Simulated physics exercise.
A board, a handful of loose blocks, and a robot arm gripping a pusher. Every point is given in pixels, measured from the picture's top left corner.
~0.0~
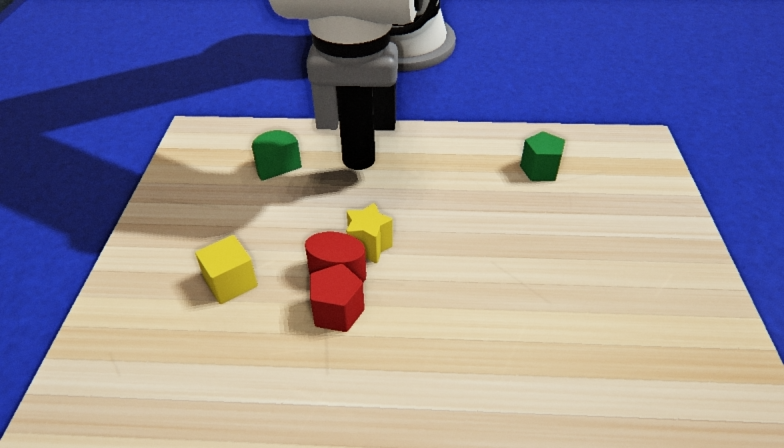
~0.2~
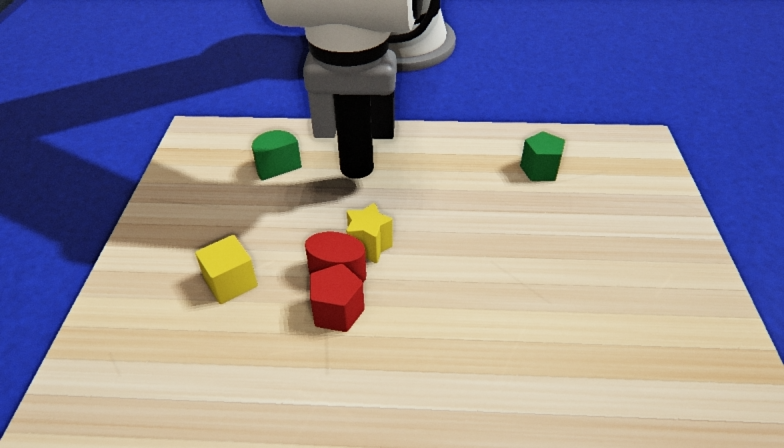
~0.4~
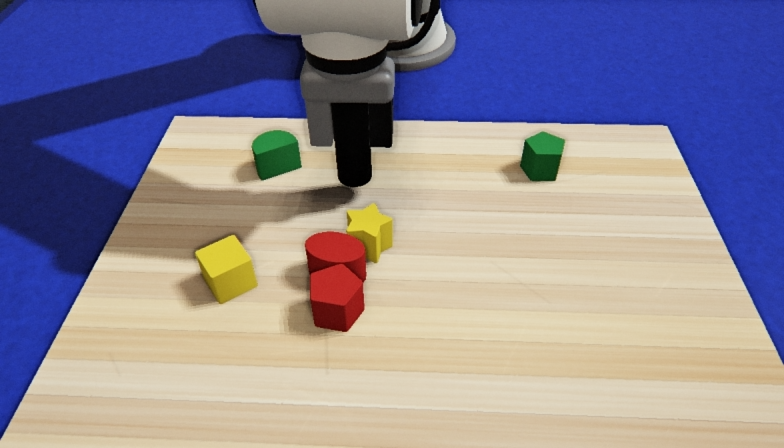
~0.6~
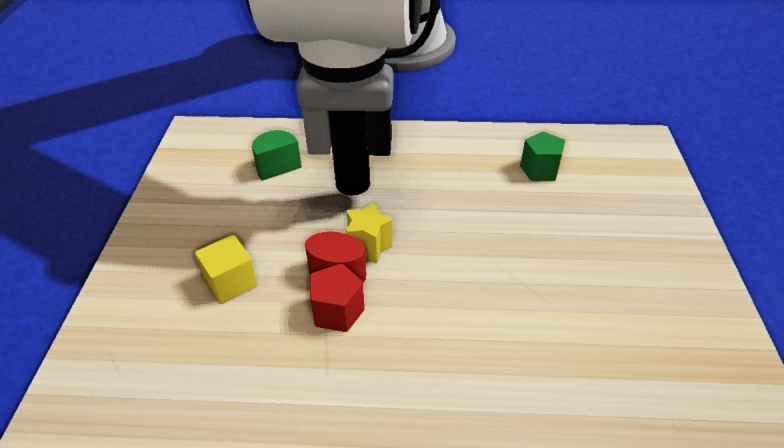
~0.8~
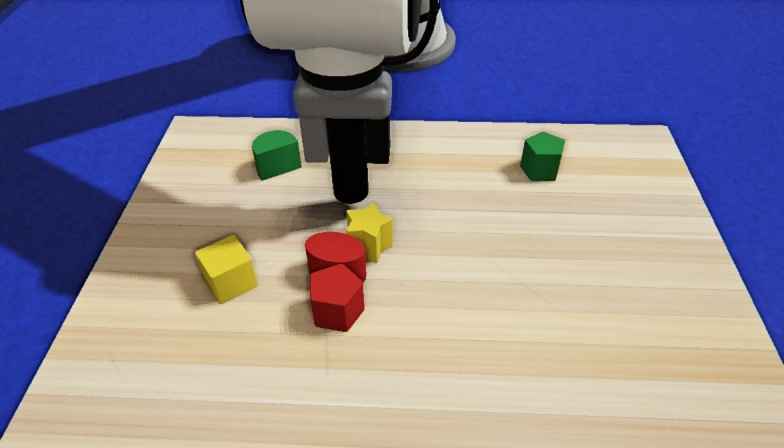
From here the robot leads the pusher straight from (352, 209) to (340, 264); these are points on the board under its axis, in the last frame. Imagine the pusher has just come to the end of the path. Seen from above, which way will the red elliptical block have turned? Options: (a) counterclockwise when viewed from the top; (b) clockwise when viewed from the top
(a)
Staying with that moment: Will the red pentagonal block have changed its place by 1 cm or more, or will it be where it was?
By then it is displaced.
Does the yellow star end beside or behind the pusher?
I'd say yes.
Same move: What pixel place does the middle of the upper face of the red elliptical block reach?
It is at (338, 267).
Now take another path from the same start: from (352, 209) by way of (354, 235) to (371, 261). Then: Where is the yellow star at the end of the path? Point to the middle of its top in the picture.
I'd expect the centre of its top face to be at (397, 253).
On the path given first. Halfway along, pusher (345, 219); yellow star (371, 224), turned 30° anticlockwise.
At the end, pusher (339, 248); yellow square piece unmoved; red pentagonal block (335, 303), turned 25° clockwise; red elliptical block (338, 267), turned 20° anticlockwise; yellow star (376, 236), turned 70° anticlockwise.
